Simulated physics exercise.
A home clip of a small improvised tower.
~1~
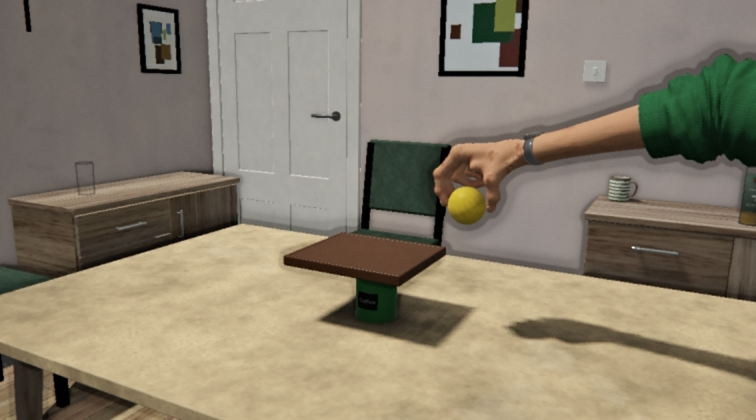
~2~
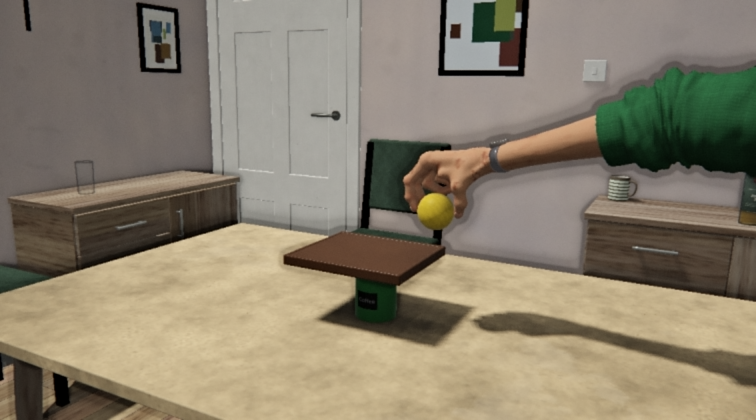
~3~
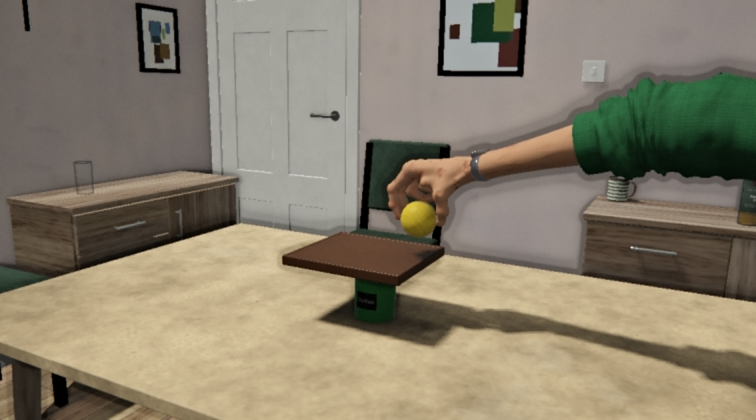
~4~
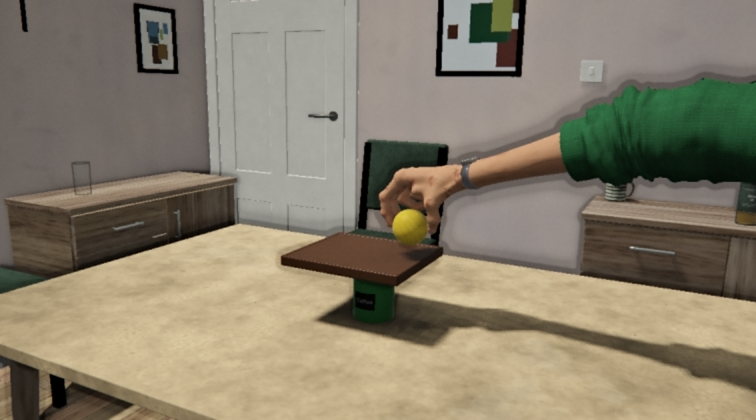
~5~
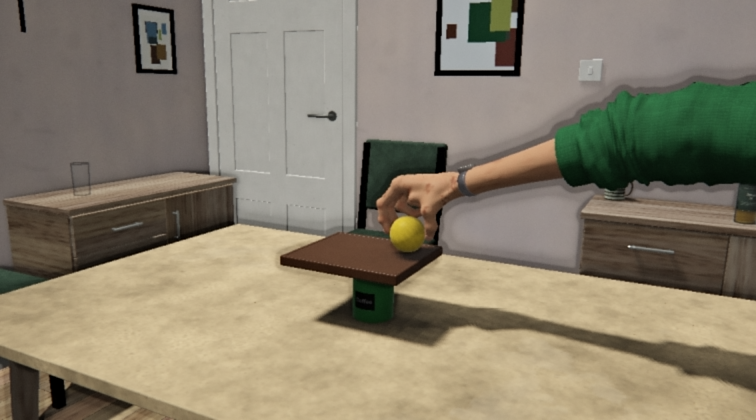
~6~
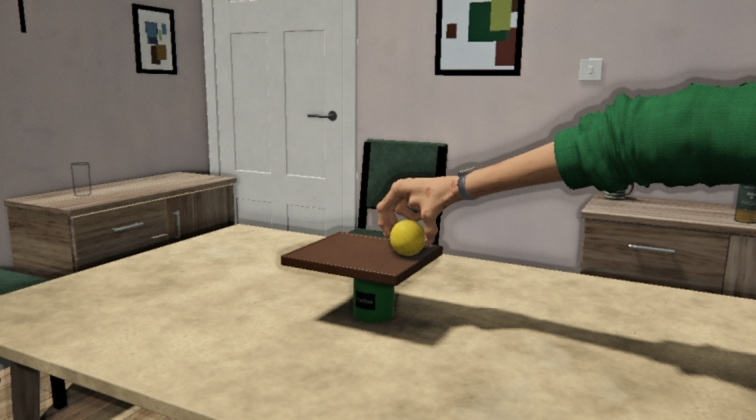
A hand in a green sleeve, holding a yellow lemon, reaches in from the right of a room seen from slightly above a pale tabletop, with a white door and wooden cabinets behind. On the table, a flat brown lid sits on a small green container, a dark green chair beyond it. The hand carries the lemon leftward and down onto the lid's right side, keeping hold, while the view barely shifts.
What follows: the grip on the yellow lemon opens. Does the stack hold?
The stack holds.
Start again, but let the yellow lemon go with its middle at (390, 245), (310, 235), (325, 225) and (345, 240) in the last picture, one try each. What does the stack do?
In the first case it stays up; in the second case it comes apart; in the third case it gives way; in the fourth case it holds.
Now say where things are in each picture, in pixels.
In the first picture, coming down; yellow lemon (467, 206); brown lid (367, 256).
In the second picture, coming down; yellow lemon (436, 211); brown lid (367, 255).
In the third picture, coming down; yellow lemon (419, 220); brown lid (366, 256).
In the fourth picture, coming down; yellow lemon (411, 227); brown lid (365, 256).
In the fifth picture, coming down; yellow lemon (408, 234); brown lid (364, 256).
In the sixth picture, in place under the hand; yellow lemon (408, 238); brown lid (365, 255).
Then, 0.60 s past the last view, nothing moves.
Then, 1.40 s past the last view, yellow lemon resting near (408, 238).
Finally, all 3 still in place. Final places as the last picture's camera would see them, yellow lemon near (408, 238). The stack stays up.
